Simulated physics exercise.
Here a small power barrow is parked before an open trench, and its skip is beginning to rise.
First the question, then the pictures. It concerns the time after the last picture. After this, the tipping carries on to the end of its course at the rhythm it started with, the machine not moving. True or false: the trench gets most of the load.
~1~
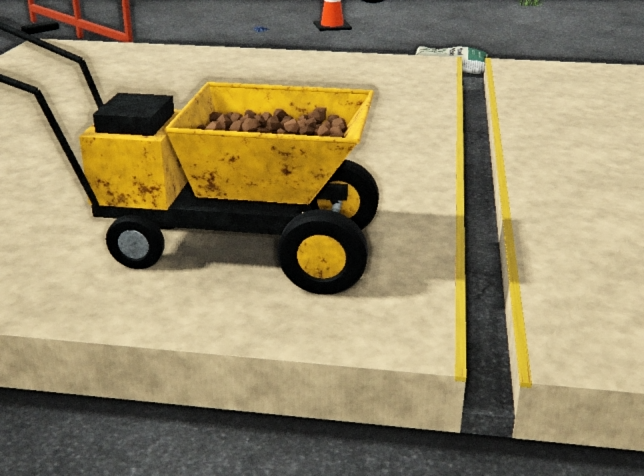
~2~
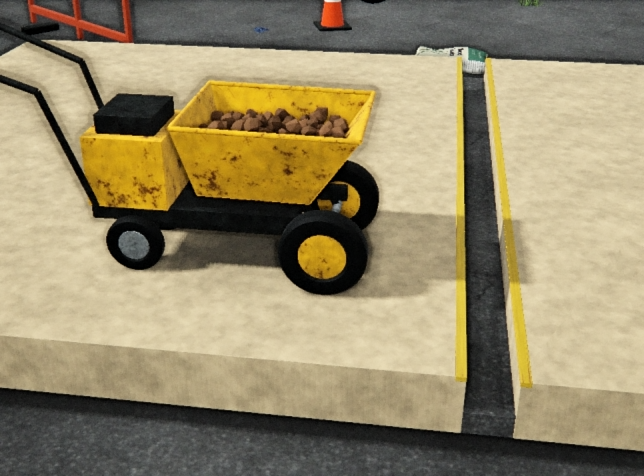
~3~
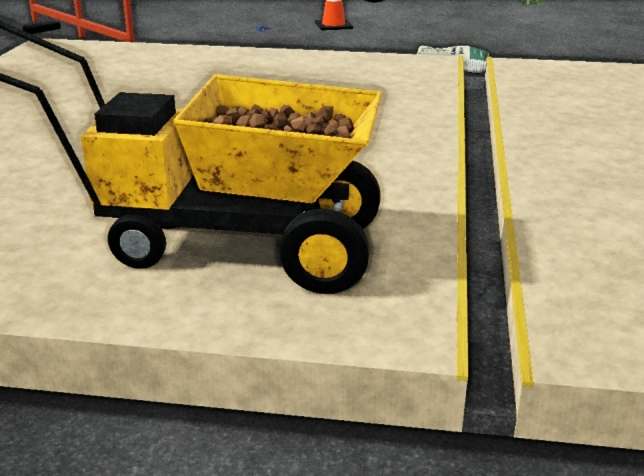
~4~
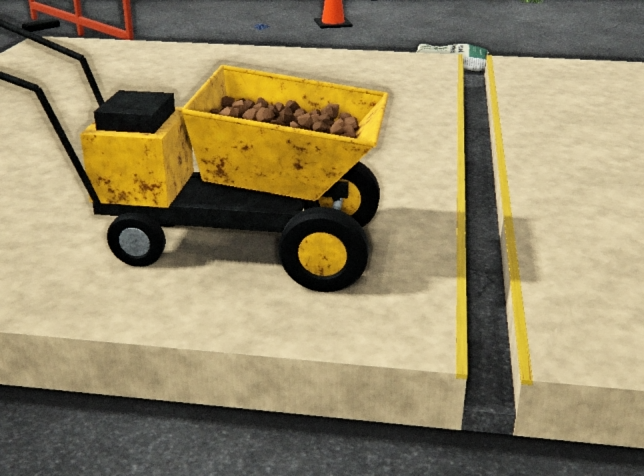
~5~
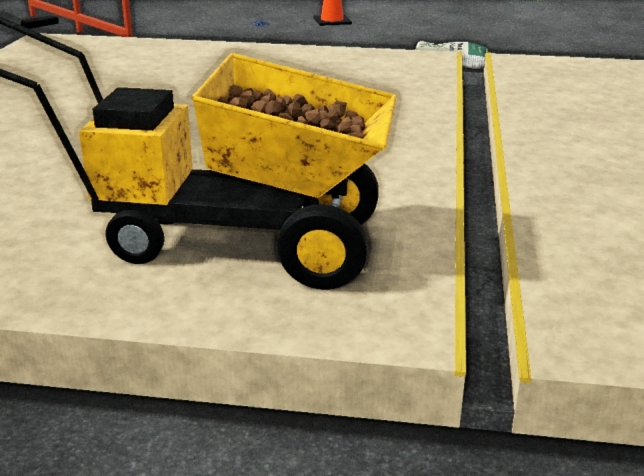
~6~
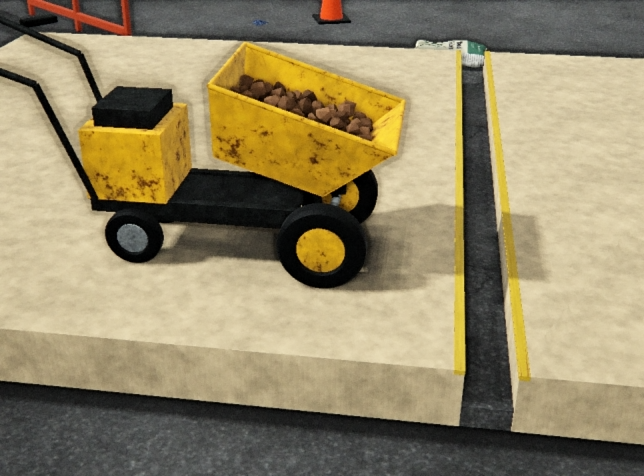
True.
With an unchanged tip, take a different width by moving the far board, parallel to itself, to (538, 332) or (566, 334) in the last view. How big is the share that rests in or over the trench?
Roughly 80 percent first and 100 percent second.
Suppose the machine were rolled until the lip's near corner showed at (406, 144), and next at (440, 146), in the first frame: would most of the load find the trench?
First: A minority of it. Second: A minority of it.
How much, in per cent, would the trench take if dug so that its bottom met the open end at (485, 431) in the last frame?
I'd say roughly 90 in a hundred.
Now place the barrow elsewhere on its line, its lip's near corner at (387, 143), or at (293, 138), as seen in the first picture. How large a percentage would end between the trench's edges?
60 %, then 40 %.
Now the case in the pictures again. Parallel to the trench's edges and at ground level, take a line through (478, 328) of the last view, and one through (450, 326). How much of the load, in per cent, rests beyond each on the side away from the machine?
Around 70 per cent for the first, around 90 per cent for the second.
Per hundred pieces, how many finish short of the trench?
Around 15 %.
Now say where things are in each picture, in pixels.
Lip of the skip at (357, 141), level; top of the load at (274, 125), clay clods; first edge of the trench at (461, 332); far edge at (521, 337), the trench under half as wide as the skip, and about as deep as wide, in the first picture.
Lip of the skip at (359, 142), level; top of the load at (275, 124), in the second picture.
Lip of the skip at (366, 143), tipped barely; top of the load at (258, 123), in the third picture.
Lip of the skip at (374, 145), tipped a little; top of the load at (264, 117), in the fourth picture.
Lip of the skip at (383, 147), tipped a little; top of the load at (256, 116), in the fifth picture.
Lip of the skip at (395, 153), tipped clearly; top of the load at (266, 108); first edge of the trench at (460, 326); far edge at (520, 331), in the sixth picture.
Soon after the last picture, skip tipped steeply; all in the skip.
A little later, skip tipped right over; most in the skip; a stray few short of the trench; a small part in or heaped over the trench; a stray few beyond it; a stray few falling.
Later still, skip tipped right over; a small part in the skip; a small part short of the trench; about two thirds in or heaped over the trench; a small part beyond it.
By the end, skip tipped right over; a stray few in the skip; a small part short of the trench; most in or heaped over the trench; a small part beyond it.
